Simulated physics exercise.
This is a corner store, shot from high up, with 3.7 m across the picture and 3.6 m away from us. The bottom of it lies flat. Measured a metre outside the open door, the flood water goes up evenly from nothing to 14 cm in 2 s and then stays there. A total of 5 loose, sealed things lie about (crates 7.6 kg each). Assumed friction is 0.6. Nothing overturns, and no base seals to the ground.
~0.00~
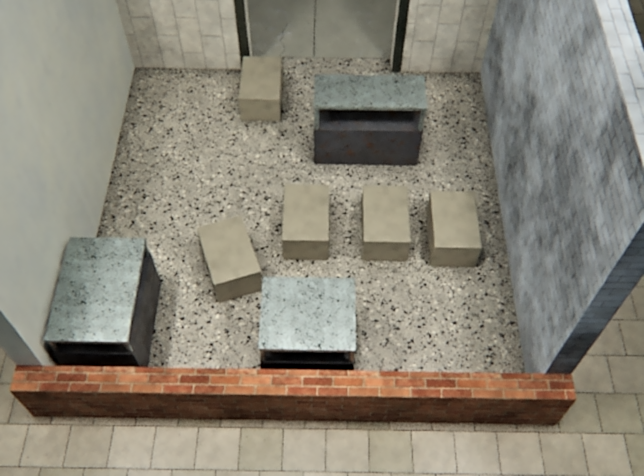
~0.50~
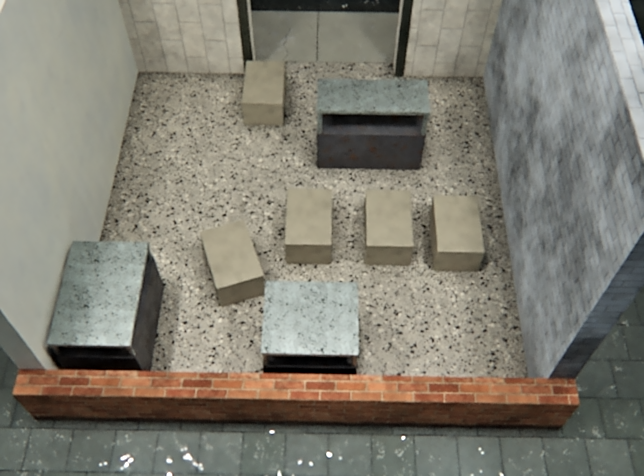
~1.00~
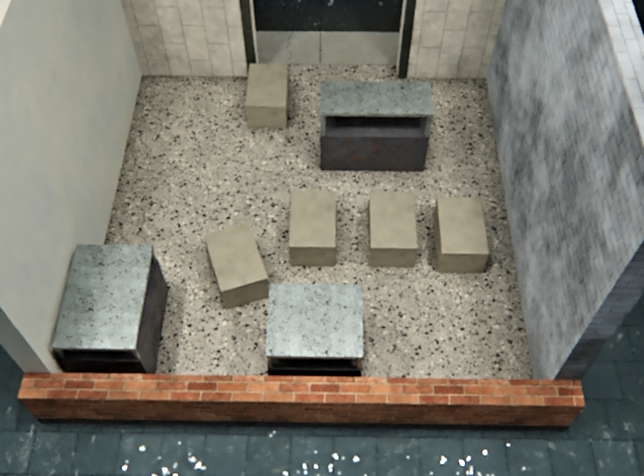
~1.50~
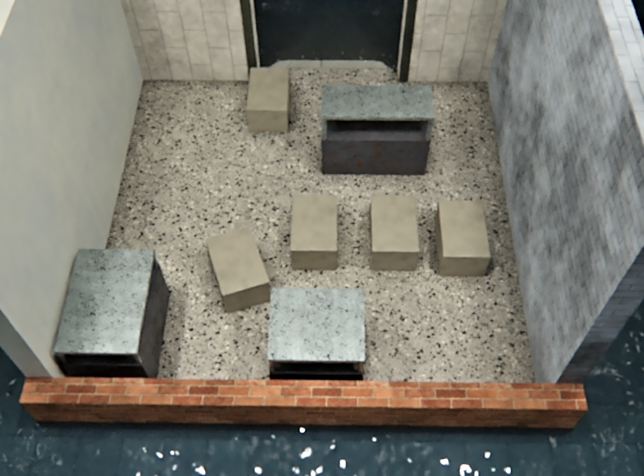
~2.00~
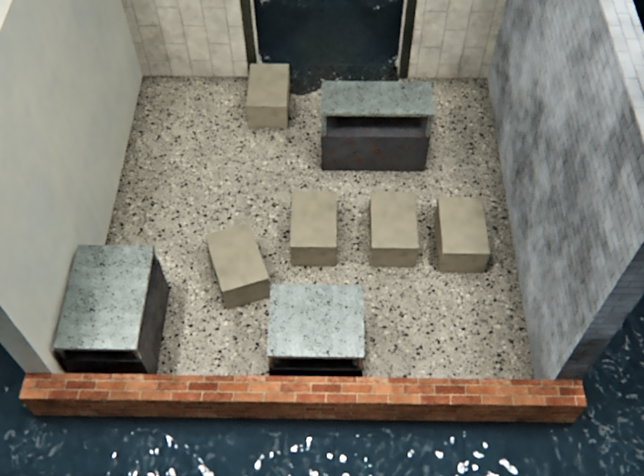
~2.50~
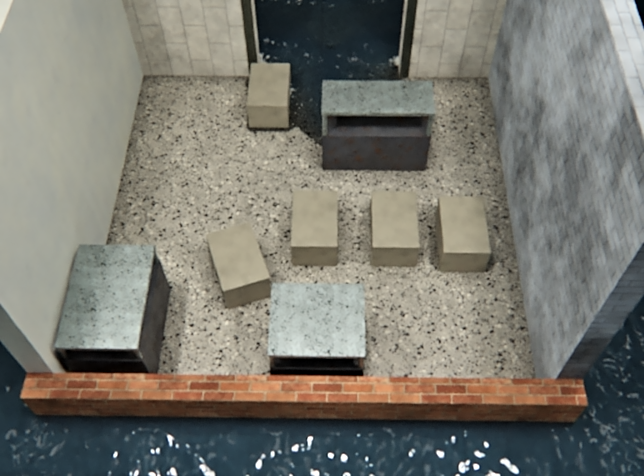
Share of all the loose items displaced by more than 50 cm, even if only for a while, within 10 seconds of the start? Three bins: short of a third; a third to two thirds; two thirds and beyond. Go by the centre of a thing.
The share is a third up to two thirds.
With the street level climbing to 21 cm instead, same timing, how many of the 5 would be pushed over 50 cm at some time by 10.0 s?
Count under that change: 5.
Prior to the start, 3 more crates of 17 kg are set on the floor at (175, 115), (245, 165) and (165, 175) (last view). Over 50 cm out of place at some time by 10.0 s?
So, in the order asked, it's not far enough, too far and not far enough.
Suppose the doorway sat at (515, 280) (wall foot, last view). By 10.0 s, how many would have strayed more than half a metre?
In that case the number is 5.
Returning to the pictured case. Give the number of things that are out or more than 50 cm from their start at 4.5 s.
By that point, 1.
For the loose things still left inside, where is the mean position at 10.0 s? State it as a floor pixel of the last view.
Close to (313, 239).
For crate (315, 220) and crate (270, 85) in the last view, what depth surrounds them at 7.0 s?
Some 2 cm at the first, some 4 cm at the second.
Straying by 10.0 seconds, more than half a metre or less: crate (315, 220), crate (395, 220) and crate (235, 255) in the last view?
Result, in order: Stayed within / stayed within / exceeded.
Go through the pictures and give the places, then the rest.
A crate at (456, 219) rests on the ground; a crate at (228, 249) rests on the ground; 0.0 m2 under water; 0 of 5 have shifted, in the first frame.
A crate at (458, 223) rests on the ground; a crate at (231, 253), on the bottom; water covers 0.0 m2; 0 of 5 have shifted, in the second frame.
A crate at (463, 225), on the bottom; a crate at (235, 256), on the bottom; 0.0 m2 under water; 0 of 5 have shifted, in the third frame.
A crate at (464, 228), on the bottom; a crate at (237, 260) rests on the ground; 0.0 m2 under water; 0 of 5 have shifted, in the fourth frame.
A crate at (464, 224), on the bottom; a crate at (236, 256) rests on the ground; water covers 0.2 m2; 0 of 5 have shifted, in the fifth frame.
A crate at (464, 224), on the bottom; a crate at (237, 255), on the bottom; water covers 1.0 m2; 0 of 5 have shifted, in the sixth frame.
After 3.5 s 0 of 5 are over 50 cm from their spots; 0 afloat.
After 4.5 s 1 of 5 are over 50 cm from their spots; 0 afloat.
After 7.0 s 2 of 5 are over 50 cm from their spots; 1 afloat.
After 10.0 s 2 of 5 are over 50 cm from their spots, and 3 have been at some point; 5 afloat.
